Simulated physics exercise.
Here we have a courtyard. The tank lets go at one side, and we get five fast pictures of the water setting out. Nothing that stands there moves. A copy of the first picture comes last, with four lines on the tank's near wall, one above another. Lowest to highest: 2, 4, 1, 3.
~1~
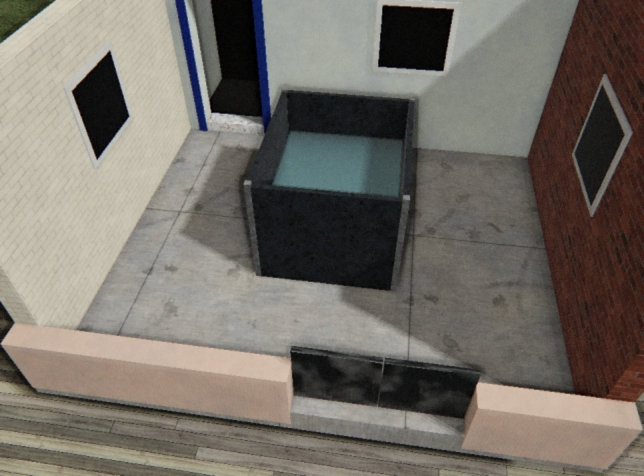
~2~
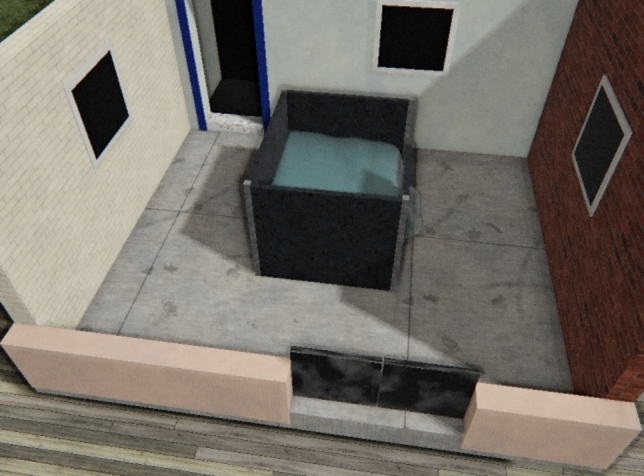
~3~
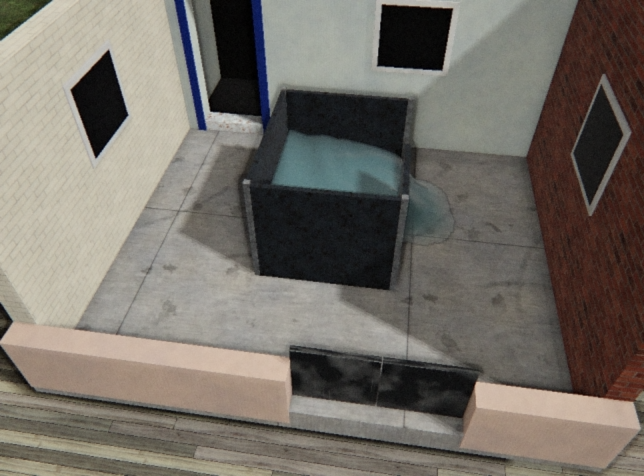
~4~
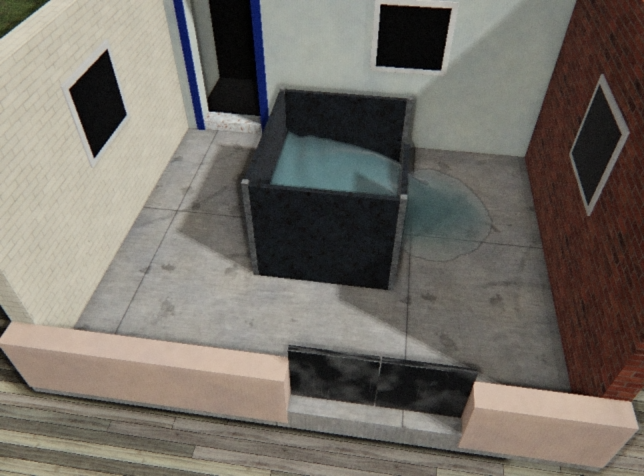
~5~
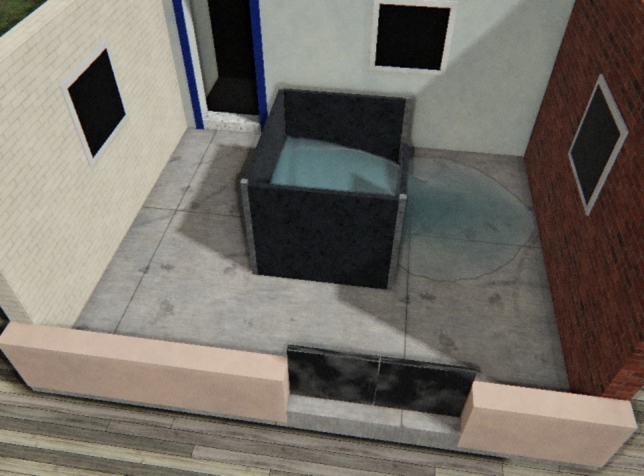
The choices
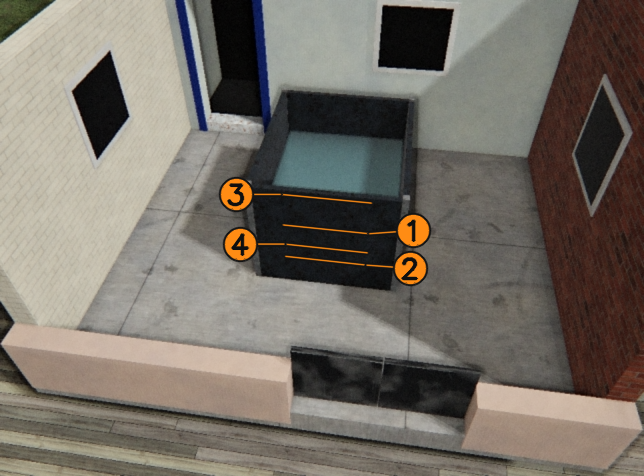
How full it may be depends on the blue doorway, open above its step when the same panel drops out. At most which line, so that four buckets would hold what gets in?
1 is the one.
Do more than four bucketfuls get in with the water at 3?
Yes.
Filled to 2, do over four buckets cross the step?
No, not at all.
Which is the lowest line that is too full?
That is line 3.
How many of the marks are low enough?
Three of the four.
In orange, 1 at (325, 229); 2 at (325, 260); 3 at (325, 198); 4 at (325, 248); from the bottom up 2, 4, 1, 3.
Choosing 1, a bucket or two gets in.
Choosing 2, nothing gets over.
Choosing 3, about 11 bucketfuls get in.
Choosing 4, nothing gets over.
